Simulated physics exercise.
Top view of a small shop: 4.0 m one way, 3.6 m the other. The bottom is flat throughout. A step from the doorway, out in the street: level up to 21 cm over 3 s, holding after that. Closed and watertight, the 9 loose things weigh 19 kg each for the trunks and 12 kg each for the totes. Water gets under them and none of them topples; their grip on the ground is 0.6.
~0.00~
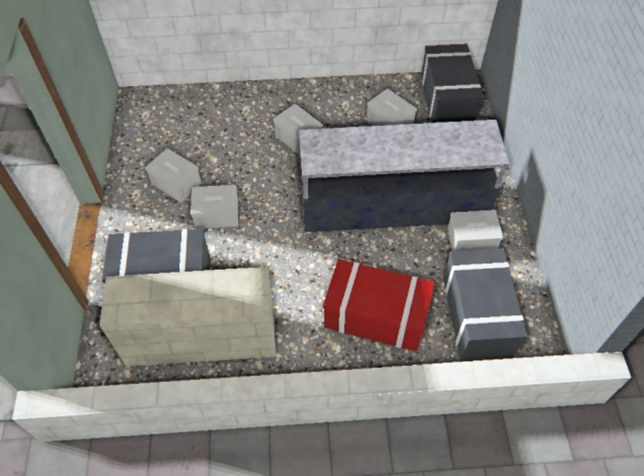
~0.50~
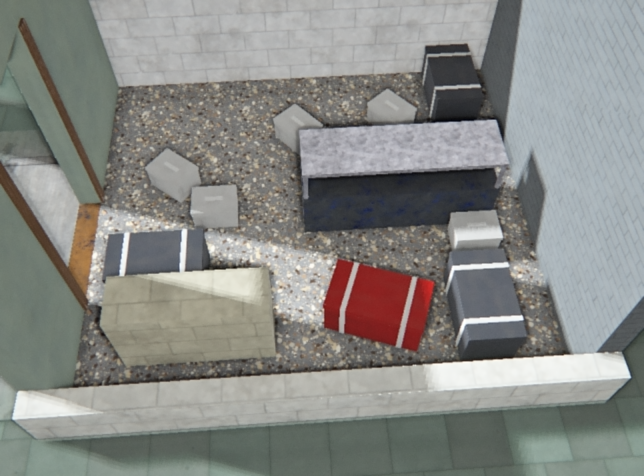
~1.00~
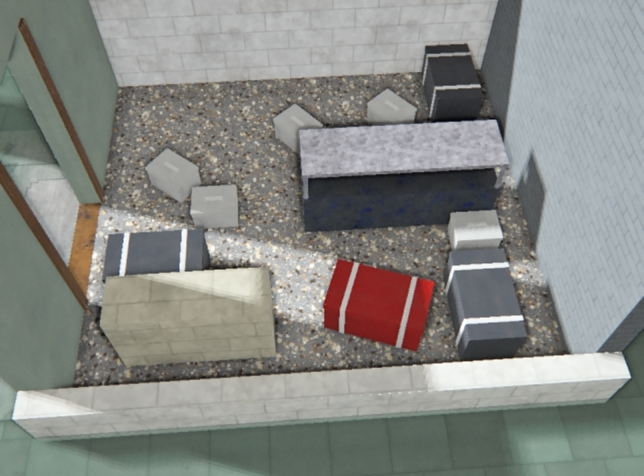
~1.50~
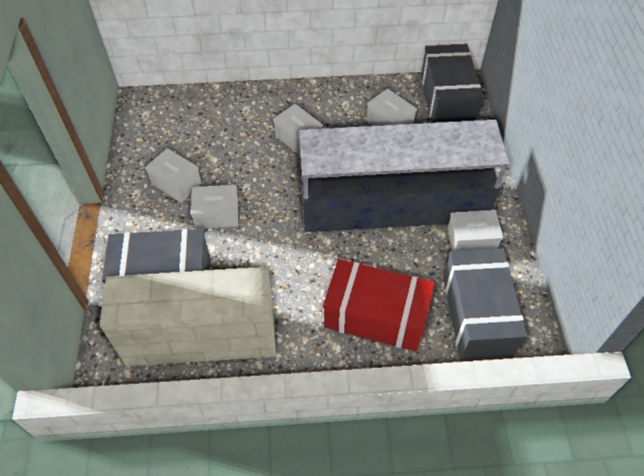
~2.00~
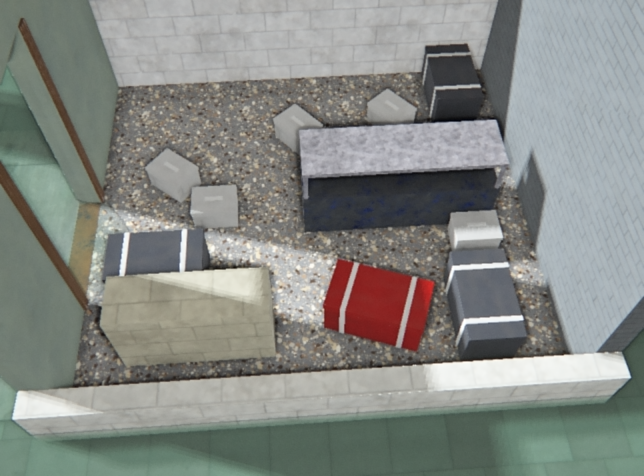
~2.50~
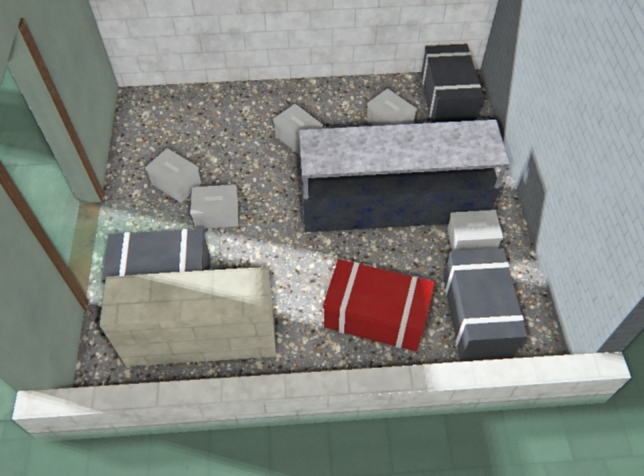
Greenish water spreads over the paving outside a small walled shop seen from above, then creeps across the doorway sill at left, while the red trunk, dark trunks, pale blocks and counter inside all stay still.
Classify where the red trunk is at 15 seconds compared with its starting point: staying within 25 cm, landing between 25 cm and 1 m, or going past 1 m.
The red trunk lands between 25 cm and 1 m.
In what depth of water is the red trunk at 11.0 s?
17 cm or so.
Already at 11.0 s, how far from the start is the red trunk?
Shift: About 40 cm.
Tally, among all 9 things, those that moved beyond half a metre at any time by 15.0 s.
That comes to 7.
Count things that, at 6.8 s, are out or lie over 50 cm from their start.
Tally: 2.
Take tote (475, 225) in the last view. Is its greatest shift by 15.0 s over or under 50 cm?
Looking at it, I'd say lower.
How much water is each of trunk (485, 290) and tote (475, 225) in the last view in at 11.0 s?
About 17 and 14 cm.
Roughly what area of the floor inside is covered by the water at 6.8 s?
Near 12.0 m2 in all.
After 3.5 s the red trunk is near (379, 294), 0.0 m from its start, aground; 0 afloat.
After 6.8 s the red trunk is near (429, 312), 0.4 m from its start, afloat; 3 afloat.
After 11.0 s the red trunk is near (431, 310), 0.4 m from its start, afloat; 5 afloat.
After 15.0 s the red trunk is near (434, 266), 0.5 m from its start, afloat; 9 afloat.
